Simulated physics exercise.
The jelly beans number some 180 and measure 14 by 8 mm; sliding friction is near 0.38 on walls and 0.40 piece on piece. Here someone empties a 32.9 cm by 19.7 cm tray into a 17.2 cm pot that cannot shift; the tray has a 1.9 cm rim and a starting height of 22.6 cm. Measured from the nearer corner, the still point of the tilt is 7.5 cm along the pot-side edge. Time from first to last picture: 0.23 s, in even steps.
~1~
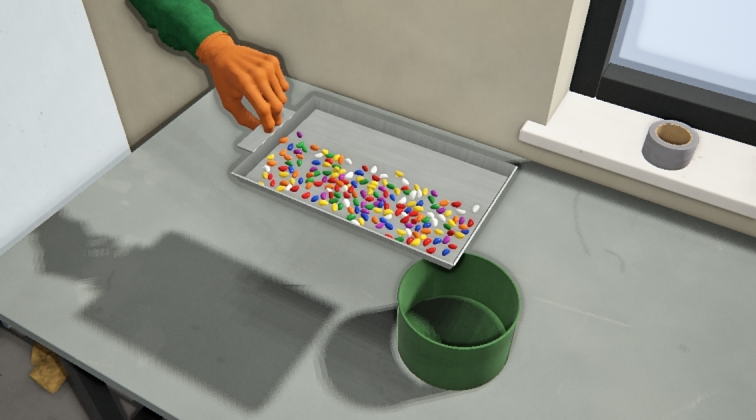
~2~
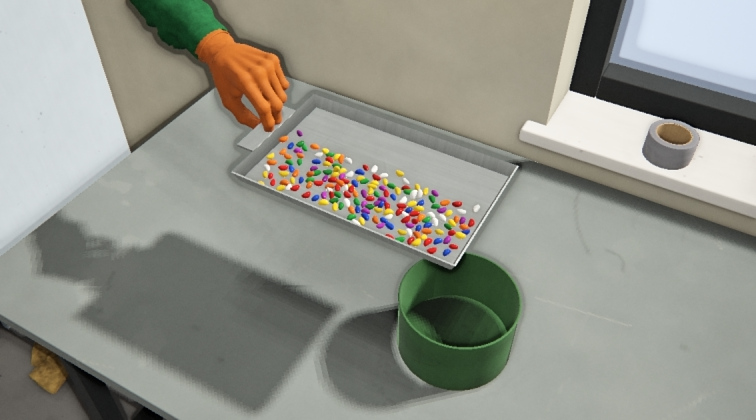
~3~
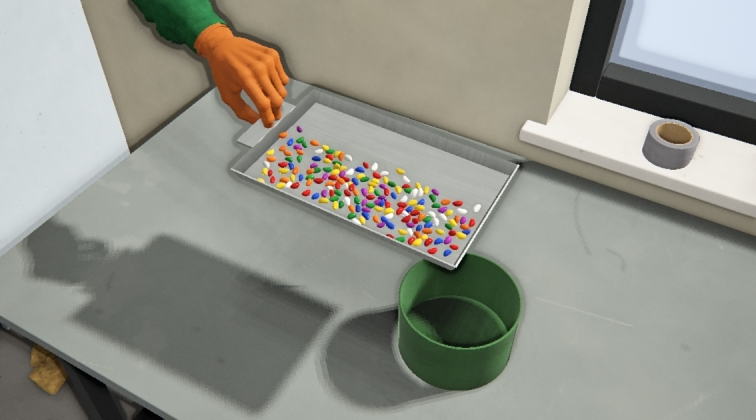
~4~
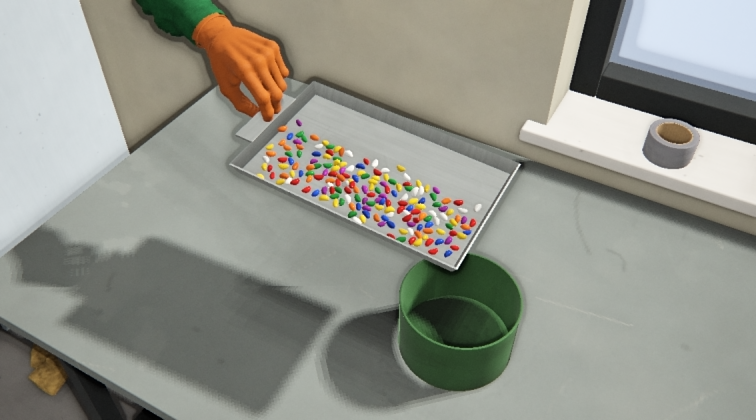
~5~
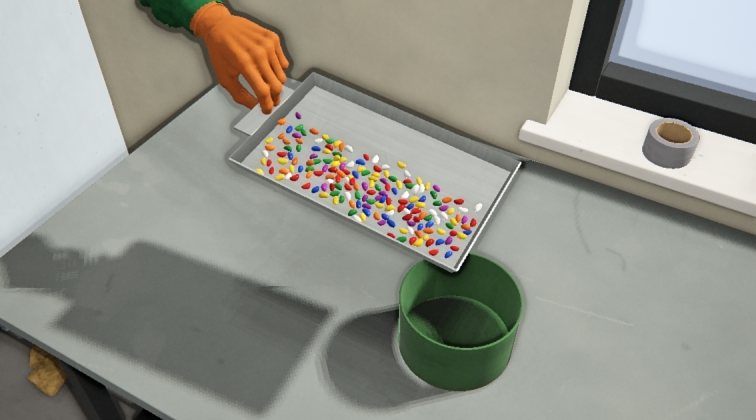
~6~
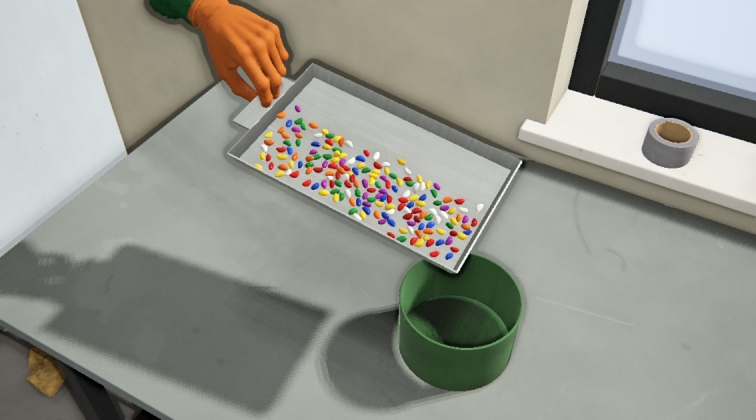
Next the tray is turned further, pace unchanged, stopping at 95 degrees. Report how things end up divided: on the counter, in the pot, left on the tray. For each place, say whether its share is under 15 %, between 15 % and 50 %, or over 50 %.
Counter: A medium amount; pot: The majority; left on the tray: A small amount.
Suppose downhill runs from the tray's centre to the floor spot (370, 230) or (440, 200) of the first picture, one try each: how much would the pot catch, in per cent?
About 65 and 55 per cent.
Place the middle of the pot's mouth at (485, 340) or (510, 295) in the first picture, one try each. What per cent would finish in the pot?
About 100 and 15 per cent.
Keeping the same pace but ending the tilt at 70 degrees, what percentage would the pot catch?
Share in the pot: Around 65 %.
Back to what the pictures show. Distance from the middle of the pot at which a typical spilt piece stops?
I'd say close to 28 centimetres.
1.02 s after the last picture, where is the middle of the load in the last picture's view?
The middle of the load should be near (459, 327) then.
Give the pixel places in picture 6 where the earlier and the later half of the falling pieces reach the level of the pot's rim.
At roughly (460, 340) first, later on at (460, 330).
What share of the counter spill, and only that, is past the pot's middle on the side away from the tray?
About 80 percent of the spill.
Then, 0.61 s after the last picture, tilt 50 degrees; the tray holds 100 %, the pot 0 %.
Then, 1.02 s after the last picture, tilt 77 degrees; the tray holds 25 %, the pot 30 %.
Then, 1.51 s after the last picture, tilt 95 degrees; the tray holds 0 %, the pot 70 %.
In the end, counter 30 %, pot 70 %, tray 0 %.
